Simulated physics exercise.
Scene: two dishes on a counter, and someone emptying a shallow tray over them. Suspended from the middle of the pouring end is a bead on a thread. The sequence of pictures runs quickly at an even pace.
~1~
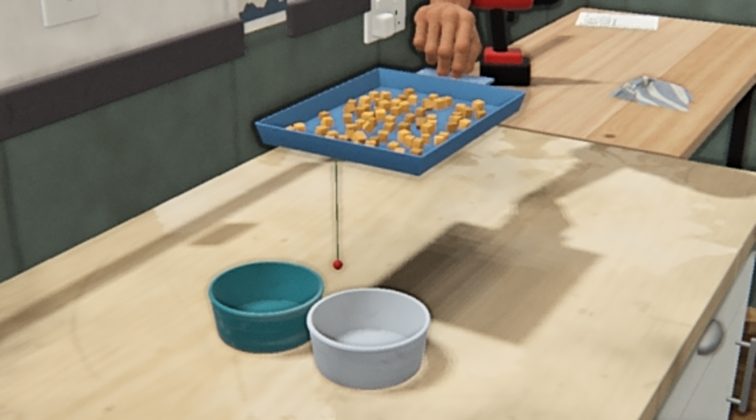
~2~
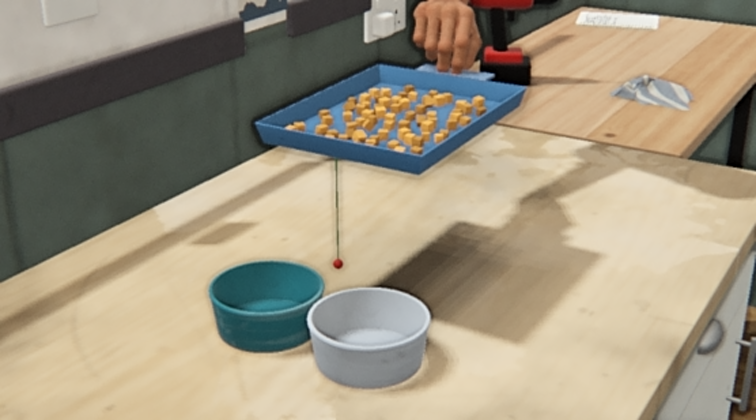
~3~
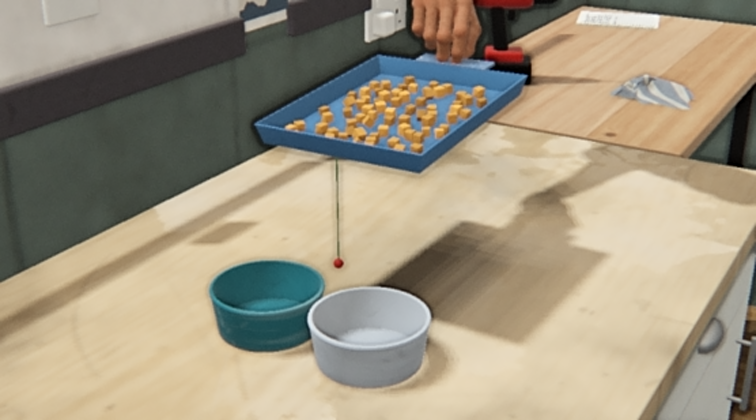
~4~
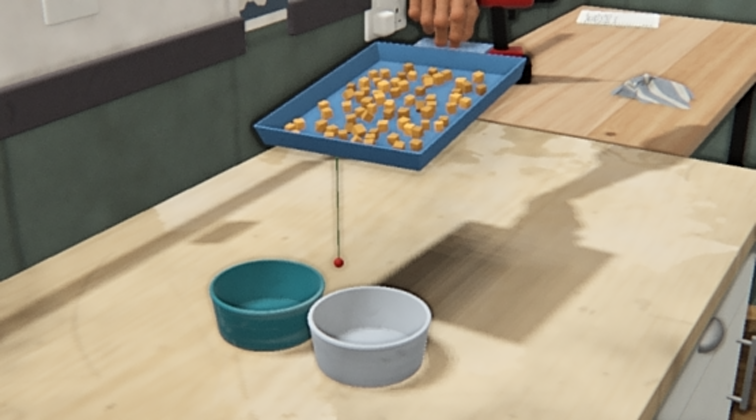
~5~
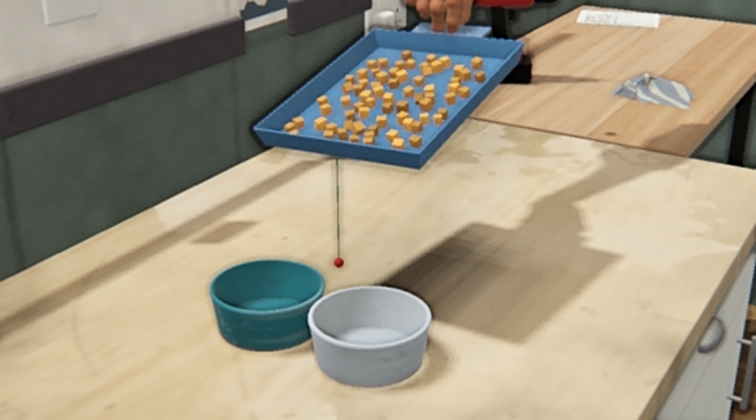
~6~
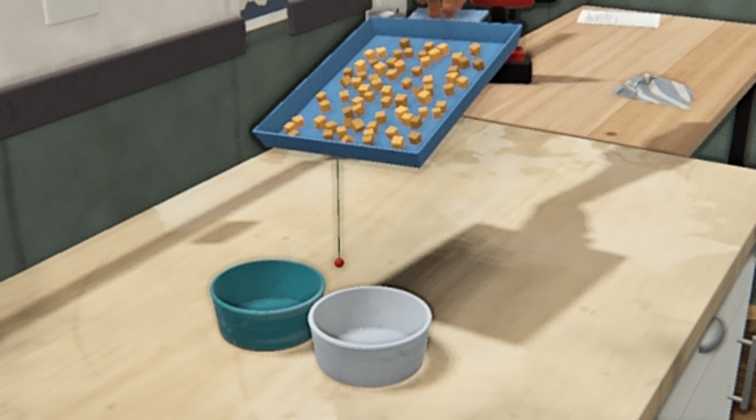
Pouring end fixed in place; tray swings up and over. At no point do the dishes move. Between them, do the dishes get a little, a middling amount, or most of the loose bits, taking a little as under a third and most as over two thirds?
They get most of them.
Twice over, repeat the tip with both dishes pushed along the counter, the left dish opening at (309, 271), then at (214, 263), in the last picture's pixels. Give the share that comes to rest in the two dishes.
Trial 1 about 40 %, trial 2 about 90 %.
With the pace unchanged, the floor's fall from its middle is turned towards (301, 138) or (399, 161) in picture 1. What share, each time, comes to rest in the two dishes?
40 %, give or take, and then 60 %.
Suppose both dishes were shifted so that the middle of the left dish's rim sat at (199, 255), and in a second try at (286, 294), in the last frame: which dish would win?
First try: The right-hand one. Second try: The left-hand one.
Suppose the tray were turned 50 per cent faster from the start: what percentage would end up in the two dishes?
Close to 80 per cent.
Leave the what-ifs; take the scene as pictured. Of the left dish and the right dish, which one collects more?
You'll find more in the left of the two at the end.
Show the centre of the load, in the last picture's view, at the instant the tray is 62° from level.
(318, 129).
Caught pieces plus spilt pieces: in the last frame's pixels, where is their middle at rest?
(265, 324).
Soon, tray tipped steeply; nearly all on the tray; a stray few in the air.
A while on, tray tipped past a quarter turn; nearly all on the tray; a stray few in the left dish; a small part outside both; a stray few in the air.
Towards the end, tray tipped past a quarter turn; a small part in the right dish; about two thirds in the left dish; about a quarter outside both; a stray few in the air.
Finally, tray tipped past a quarter turn; a small part in the right dish; about two thirds in the left dish; about a quarter outside both; a stray few in the air.
